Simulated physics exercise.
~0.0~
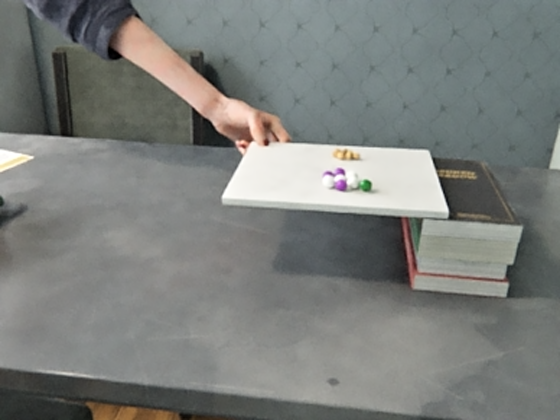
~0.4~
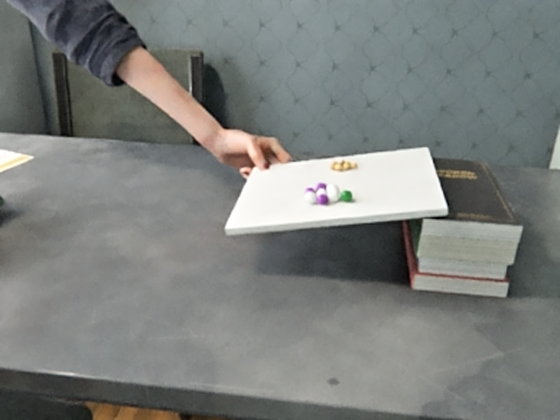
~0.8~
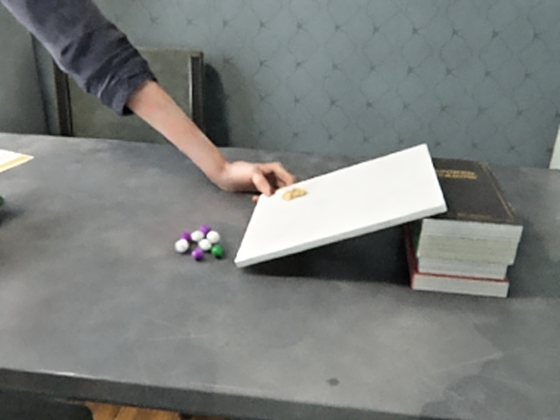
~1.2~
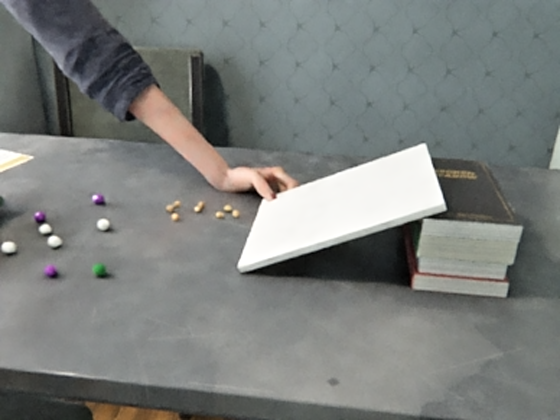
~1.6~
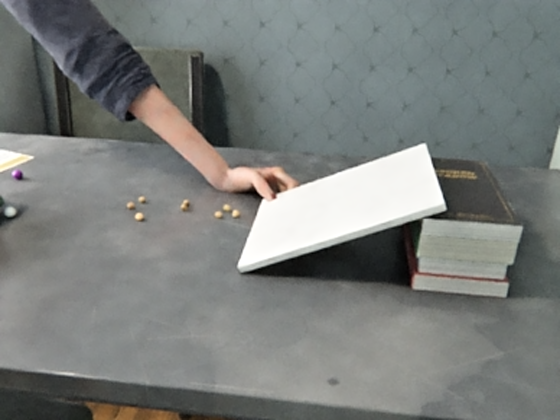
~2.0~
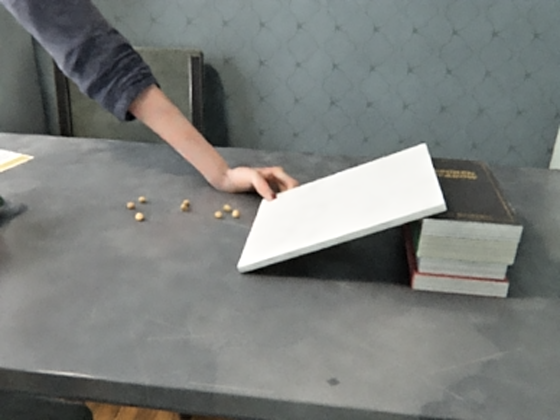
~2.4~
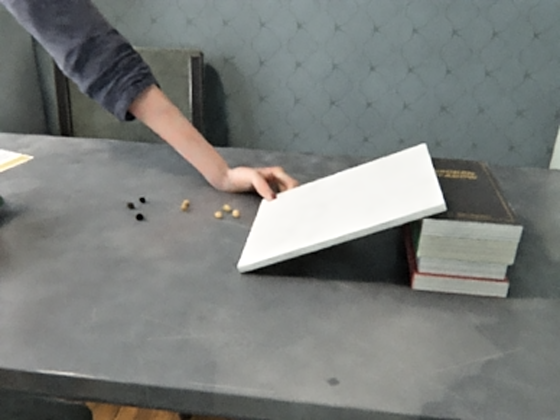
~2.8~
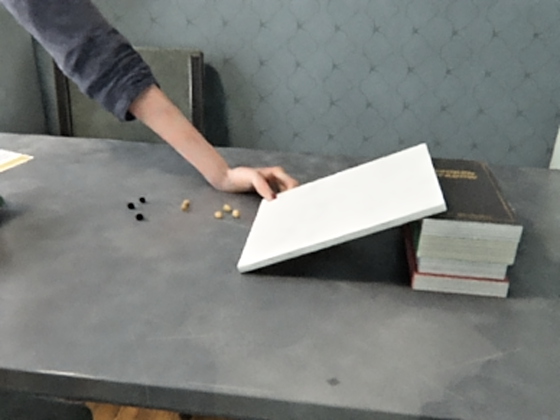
Purple, white and green beads slid down a white board and rolled left out of view as a hand lowered its free end to the table, while small tan pieces followed and stopped nearby, a few of them later looking black.
